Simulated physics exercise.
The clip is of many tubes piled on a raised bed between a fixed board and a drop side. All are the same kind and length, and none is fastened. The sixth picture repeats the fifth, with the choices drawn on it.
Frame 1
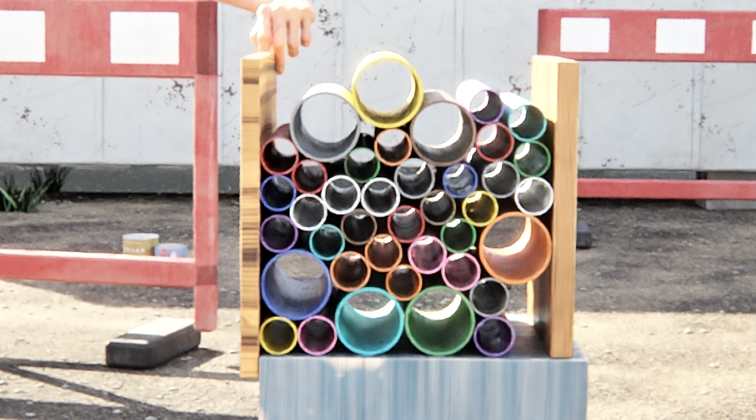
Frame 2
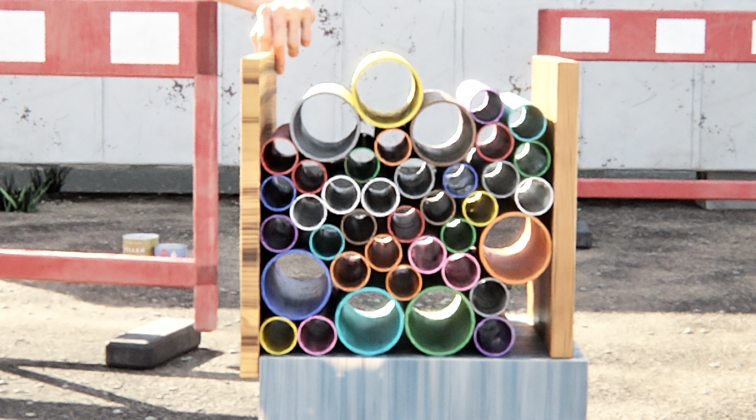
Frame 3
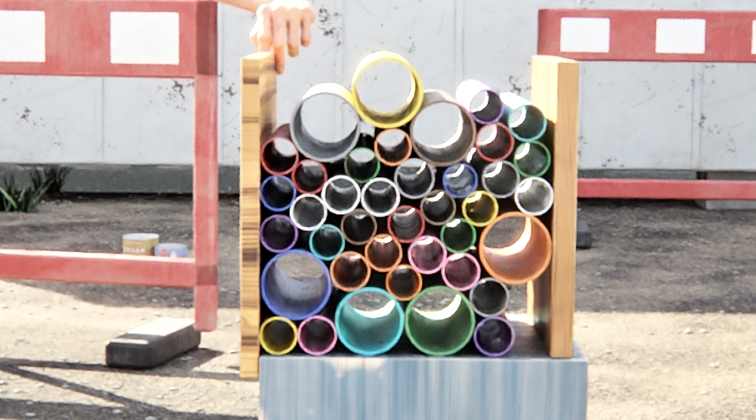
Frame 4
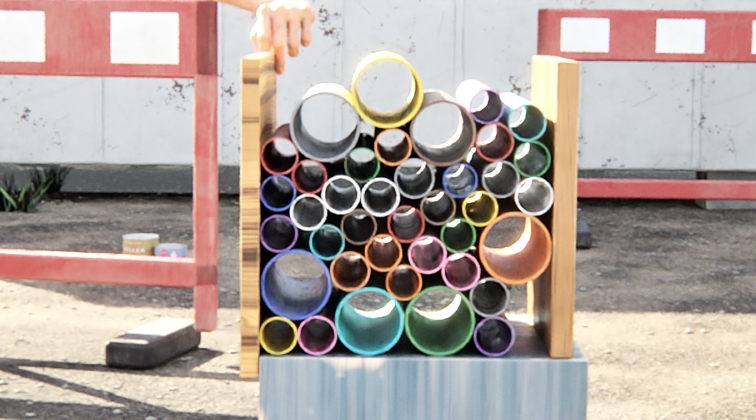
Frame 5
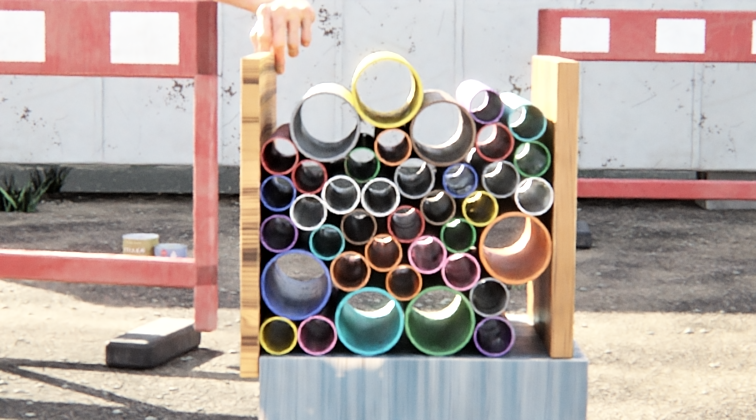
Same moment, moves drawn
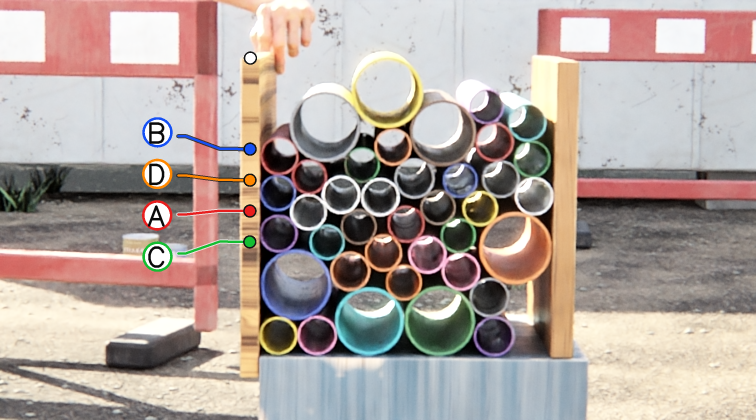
In the video, a stack of open-ended tubes in many colours and several widths sits between two upright wooden boards on a blue-grey base, while a hand rests at the top of the left board; nothing visibly moves.
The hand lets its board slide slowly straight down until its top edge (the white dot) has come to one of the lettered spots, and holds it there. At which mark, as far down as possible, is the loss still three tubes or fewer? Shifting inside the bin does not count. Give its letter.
Down to A.
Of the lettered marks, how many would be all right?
The number is three.
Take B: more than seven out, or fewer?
Fewer than seven.
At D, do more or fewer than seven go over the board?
It loses fewer than seven.
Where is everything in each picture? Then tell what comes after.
An orange tube (516, 248); a brown tube (443, 133); a yellow tube (388, 92), in the first picture.
A yellow tube (388, 92); side board (260, 202), in the second picture.
A yellow tube (278, 336); a blue tube (296, 284), in the third picture.
A pink tube (428, 255); a red tube (406, 224), in the fourth picture.
A white tube (341, 195); an orange tube (516, 248); a brown tube (443, 133), in the fifth picture.
On the marked copy, A at (250, 211); B at (250, 149); C at (250, 242); D at (250, 180); the white dot at (250, 58).
Taking A. A third of the way, top of the board (260, 126).
Two thirds of the way, top of the board (259, 203).
When it is over, top of the board (259, 210), one out over the board.
As for the rest, B none out over the board; C more than three out over the board; D none out over the board.
